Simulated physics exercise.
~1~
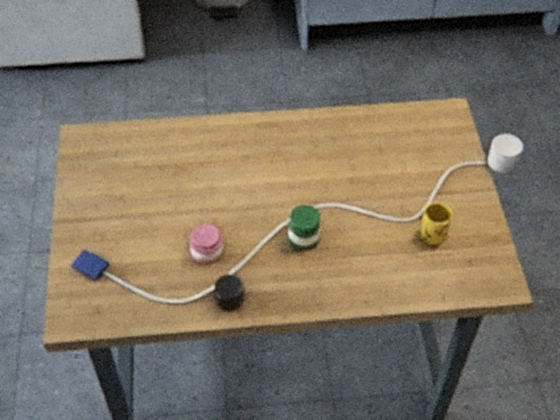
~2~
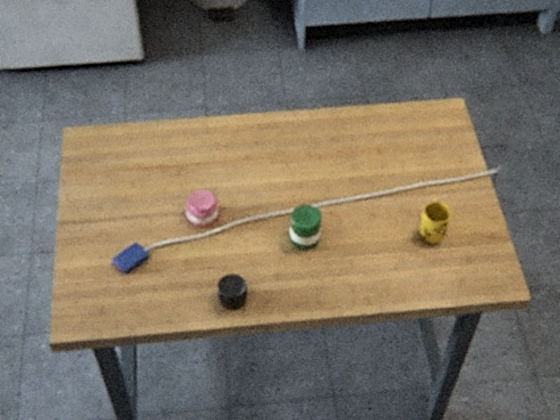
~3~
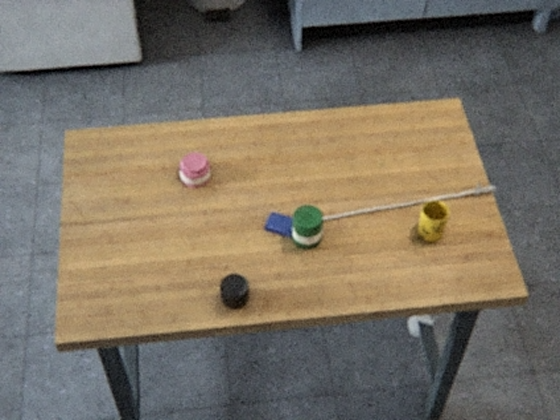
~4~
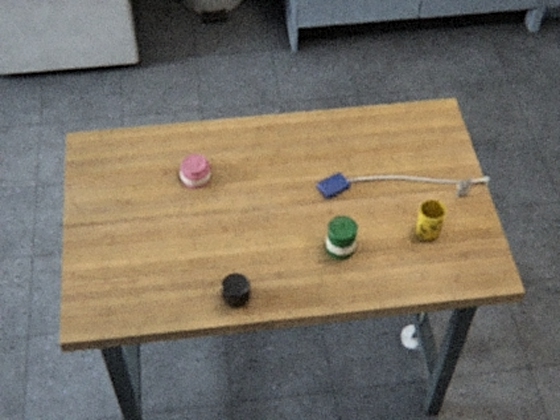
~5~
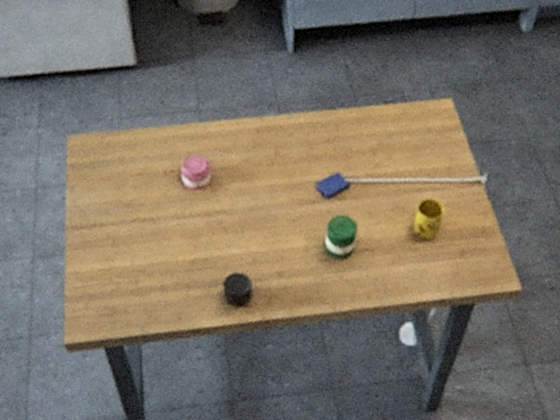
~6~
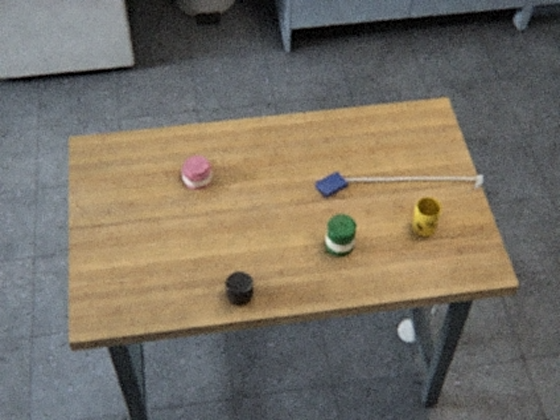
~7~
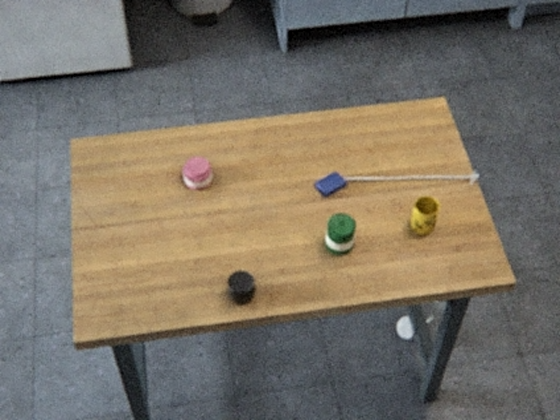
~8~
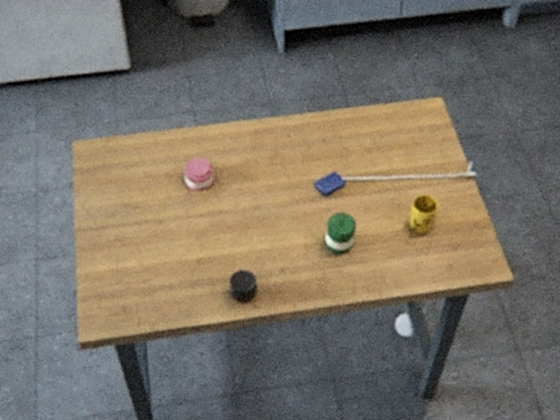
White object dropping off a table's right edge, its cable dragging a blue device that stops short, pink and green jars shifting.
